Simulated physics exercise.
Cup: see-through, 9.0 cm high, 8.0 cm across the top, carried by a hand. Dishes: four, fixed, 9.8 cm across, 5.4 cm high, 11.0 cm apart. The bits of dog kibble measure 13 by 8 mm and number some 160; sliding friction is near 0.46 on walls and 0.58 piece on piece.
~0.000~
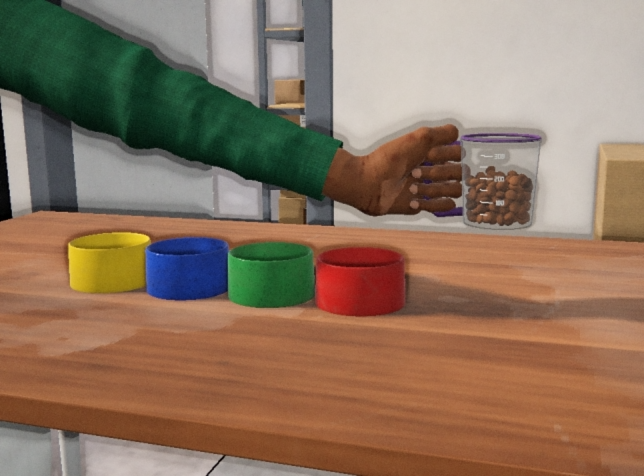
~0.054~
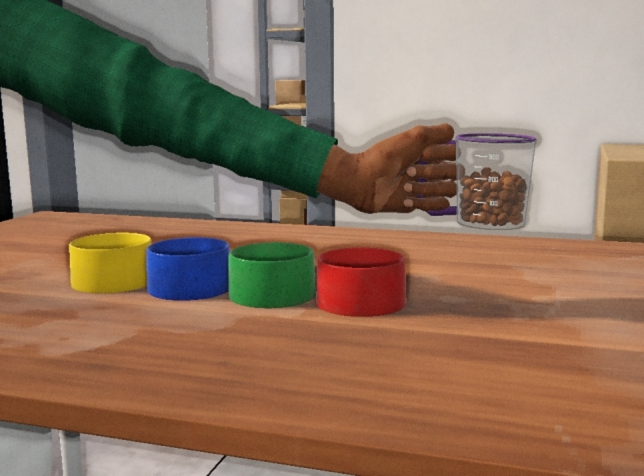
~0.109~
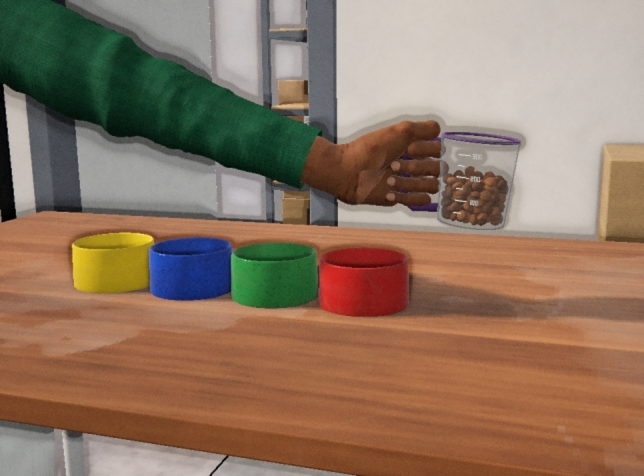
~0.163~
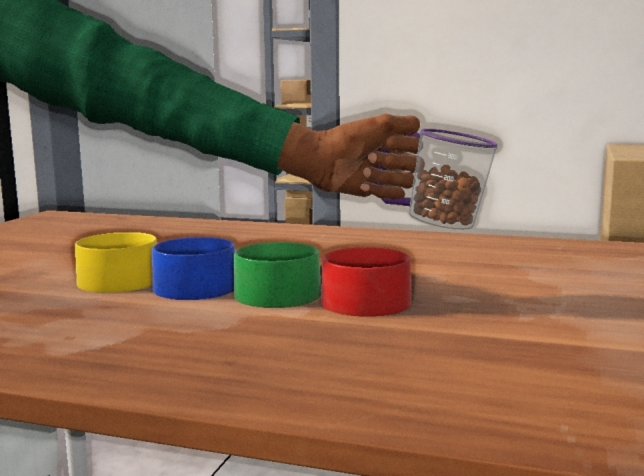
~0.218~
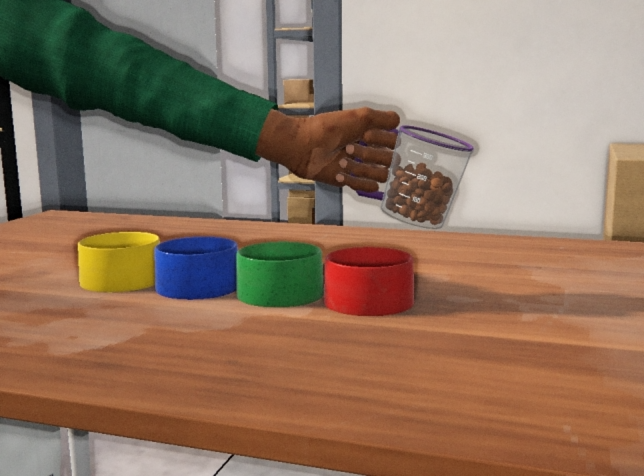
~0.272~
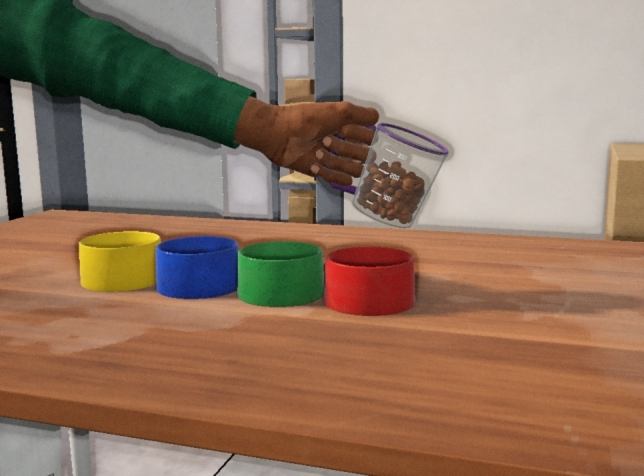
A hand at the end of a green-sleeved arm holds a see-through, purple-rimmed cup partly filled with brown kibble above a wooden table, seen from slightly above its front edge. Yellow, blue, green and red dishes stand in a row from left to right, with shelving and a pale wall behind. The arm draws the cup leftward, leaning it increasingly rightward, while the view shifts very slightly.
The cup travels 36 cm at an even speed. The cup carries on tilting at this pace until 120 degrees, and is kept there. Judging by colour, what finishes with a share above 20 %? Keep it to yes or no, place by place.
Place by place: Red no, blue no, green yes, yellow no, counter yes.
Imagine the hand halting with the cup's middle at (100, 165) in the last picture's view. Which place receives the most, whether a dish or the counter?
Most of it ends up at yellow.
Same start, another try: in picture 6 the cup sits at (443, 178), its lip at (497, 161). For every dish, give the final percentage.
Final shares - red 0 %, blue 10 %, green 70 %, yellow 0 %.
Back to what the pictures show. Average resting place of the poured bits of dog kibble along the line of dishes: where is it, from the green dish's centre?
3 cm or so, leftwards.
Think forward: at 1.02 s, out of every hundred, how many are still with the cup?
I reckon around 100 per cent.
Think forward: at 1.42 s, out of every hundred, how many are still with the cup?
25 per cent.
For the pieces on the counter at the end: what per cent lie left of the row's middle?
Around 50 per cent of it.
After 0.72 s, tilt 69 degrees; cup holds 100 %.
After 1.02 s, tilt 100 degrees; cup holds 100 %.
Then, at 1.42 s, tilt 120 degrees; cup holds 25 %, blue 5 %, green 40 %.
By 2.4 s all is still; red 0 %, blue 5 %, green 55 %, yellow 0 %, counter 40 %.
